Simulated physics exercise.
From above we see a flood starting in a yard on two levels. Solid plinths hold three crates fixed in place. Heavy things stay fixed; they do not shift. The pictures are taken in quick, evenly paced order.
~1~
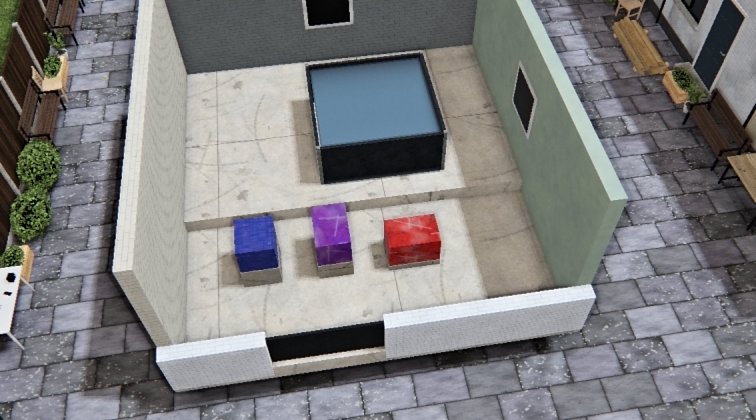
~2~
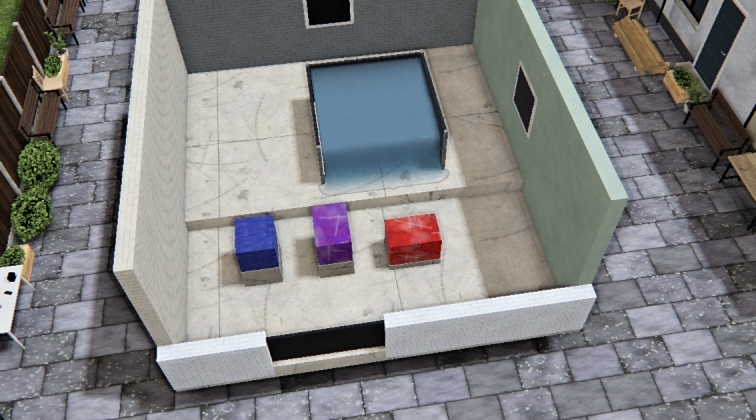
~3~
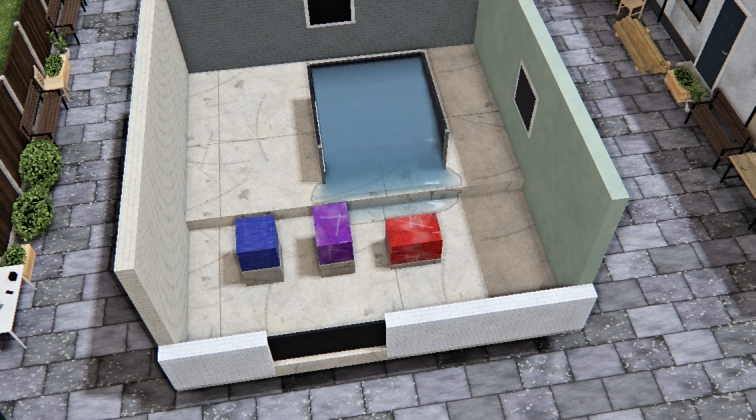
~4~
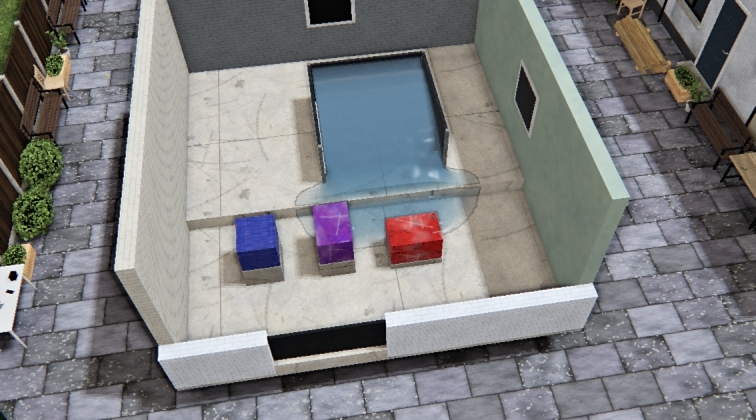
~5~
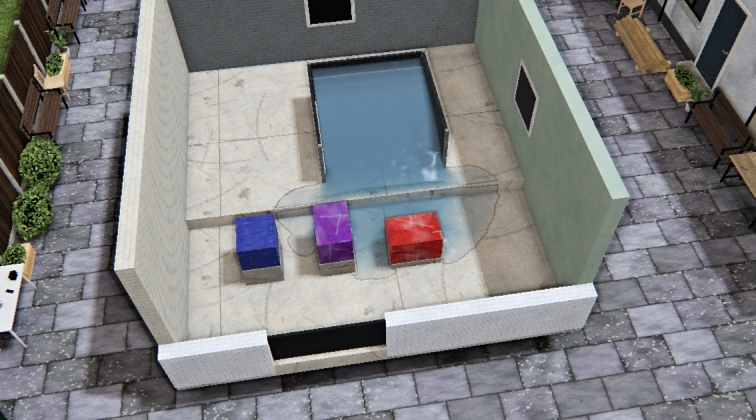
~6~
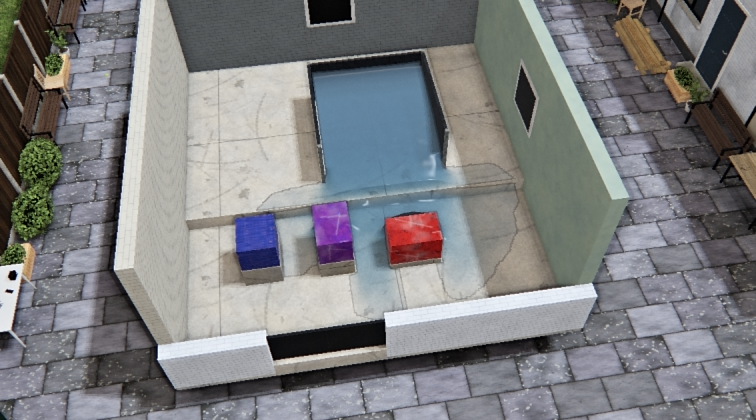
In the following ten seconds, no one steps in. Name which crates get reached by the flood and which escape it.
The red crate gets reached; the blue crate escapes it; the purple crate gets reached.
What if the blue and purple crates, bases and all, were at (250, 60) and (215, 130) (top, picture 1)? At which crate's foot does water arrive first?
Answer: The one in red.
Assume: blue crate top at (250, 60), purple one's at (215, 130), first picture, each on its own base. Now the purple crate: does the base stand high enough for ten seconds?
Purple crate: Untouched.
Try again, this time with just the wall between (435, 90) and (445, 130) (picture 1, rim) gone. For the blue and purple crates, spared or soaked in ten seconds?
The blue crate is not reached; the purple crate is not reached.
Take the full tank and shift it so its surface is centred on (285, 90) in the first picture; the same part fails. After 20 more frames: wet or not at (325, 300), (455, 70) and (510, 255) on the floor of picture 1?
Submerged, untouched, submerged.
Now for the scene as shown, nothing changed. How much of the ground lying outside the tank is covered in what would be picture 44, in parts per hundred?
Some 55 per cent.
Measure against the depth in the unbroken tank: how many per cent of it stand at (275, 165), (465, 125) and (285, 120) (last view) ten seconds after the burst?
Taking the places in turn, I get roughly 0, 0 and 0 percent.
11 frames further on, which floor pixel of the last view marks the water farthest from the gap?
Somewhere about (188, 363).
A moment on, water covers 35 % of the floor; the red crate water round its plinth, the blue crate water round its plinth, the purple crate water round its plinth.
Next, water covers 45 % of the floor; the red crate water round its plinth, the blue crate water round its plinth, the purple crate water round its plinth.
Then, water covers 50 % of the floor; the red crate water round its plinth, the blue crate water round its plinth, the purple crate water round its plinth.
Later, water covers 55 % of the floor; the red crate water round its plinth, the blue crate water round its plinth, the purple crate water round its plinth.
In the end, water covers 55 % of the floor; the red crate was topped, the blue crate stayed above the water, the purple crate was topped.
